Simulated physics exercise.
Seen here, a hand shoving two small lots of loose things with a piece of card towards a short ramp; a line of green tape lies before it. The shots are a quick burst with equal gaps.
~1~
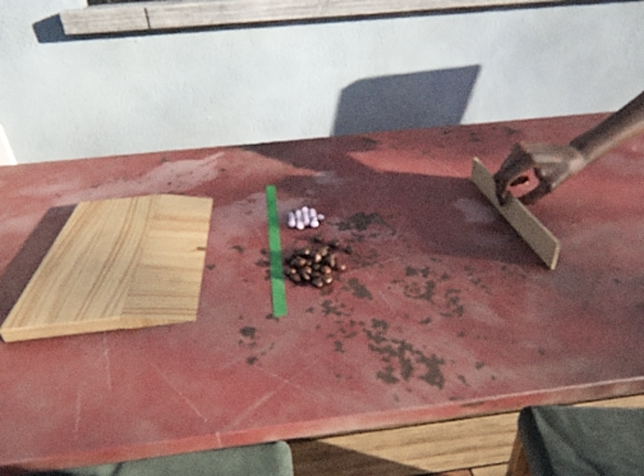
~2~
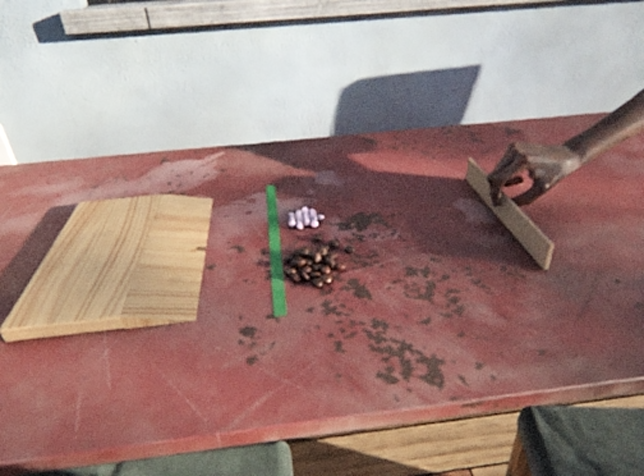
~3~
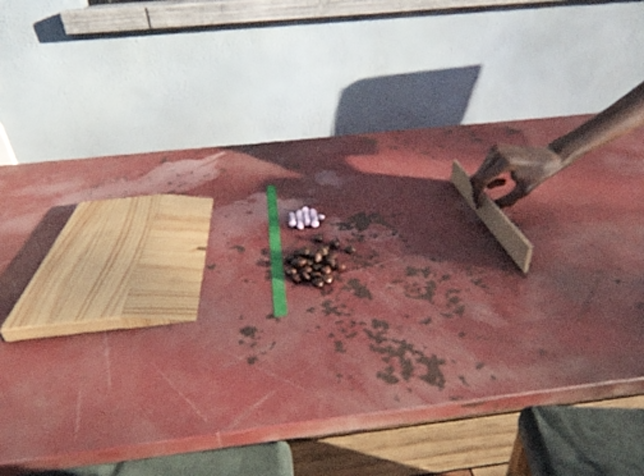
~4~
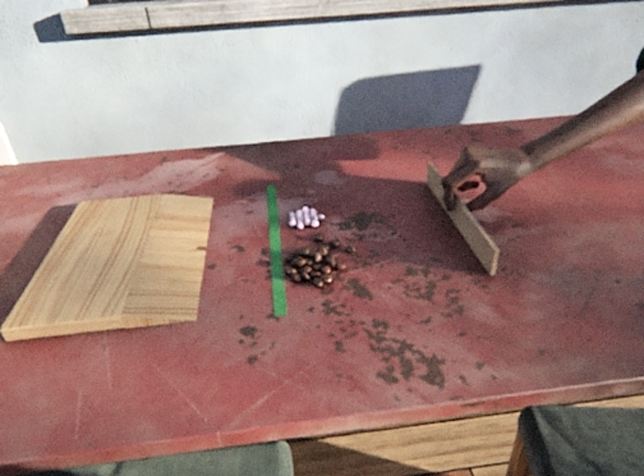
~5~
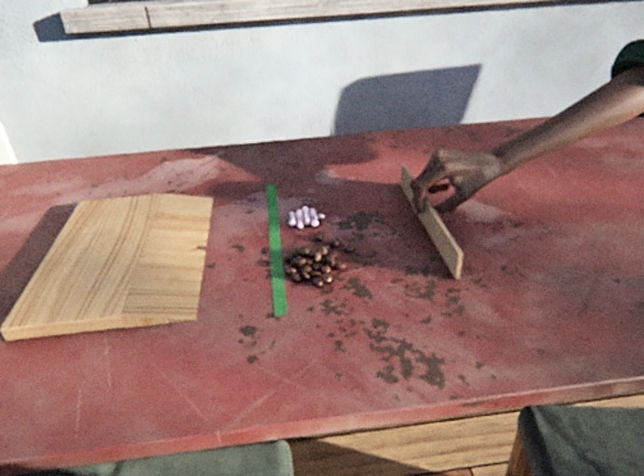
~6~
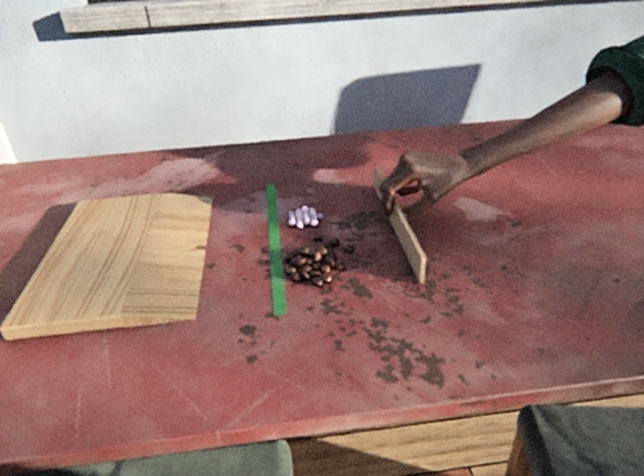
A hand slides a piece of card leftward across a red table toward two small piles.
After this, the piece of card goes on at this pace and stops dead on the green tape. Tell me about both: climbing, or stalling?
In the end the front portion never reaches the slab, and the back portion gets up on to the slab, in part at least.
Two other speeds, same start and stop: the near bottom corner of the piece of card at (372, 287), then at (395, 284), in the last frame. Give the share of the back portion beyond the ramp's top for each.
The first gives 100 %, the second 100 %.
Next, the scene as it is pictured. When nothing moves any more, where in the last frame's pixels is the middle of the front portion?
Near (207, 274).
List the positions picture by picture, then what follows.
In the first frame, piece of card near (548, 247), at rest; green tape near (271, 191); top of the ramp near (124, 306); front portion near (309, 263), some flat chocolate drops; back portion near (306, 218), a few sugar pearls.
In the second frame, piece of card near (542, 248); back portion near (306, 218).
In the third frame, piece of card near (522, 250); front portion near (310, 263).
In the fourth frame, piece of card near (489, 254); back portion near (307, 218).
In the fifth frame, piece of card near (454, 257); front portion near (310, 262).
In the sixth frame, piece of card near (418, 261); green tape near (271, 190); top of the ramp near (124, 305); front portion near (309, 261); back portion near (306, 217).
Then, 0.13 s on from there, piece of card still moving, near (326, 211); front portion the whole lot short of the ramp; back portion the whole lot short of the ramp.
Then, 0.29 s on from there, piece of card stopped at the green tape; front portion the whole lot short of the ramp; back portion the whole lot short of the ramp.
Then, 0.57 s on from there, piece of card stopped at the green tape; front portion near a quarter on the ramp, the bulk short of the ramp; back portion near a quarter past the top, the bulk on the ramp.
In the end, piece of card stopped at the green tape; front portion none at all past the top, near a quarter on the ramp, the bulk short of the ramp; back portion near two thirds past the top, a little on the ramp, near a quarter short of the ramp.
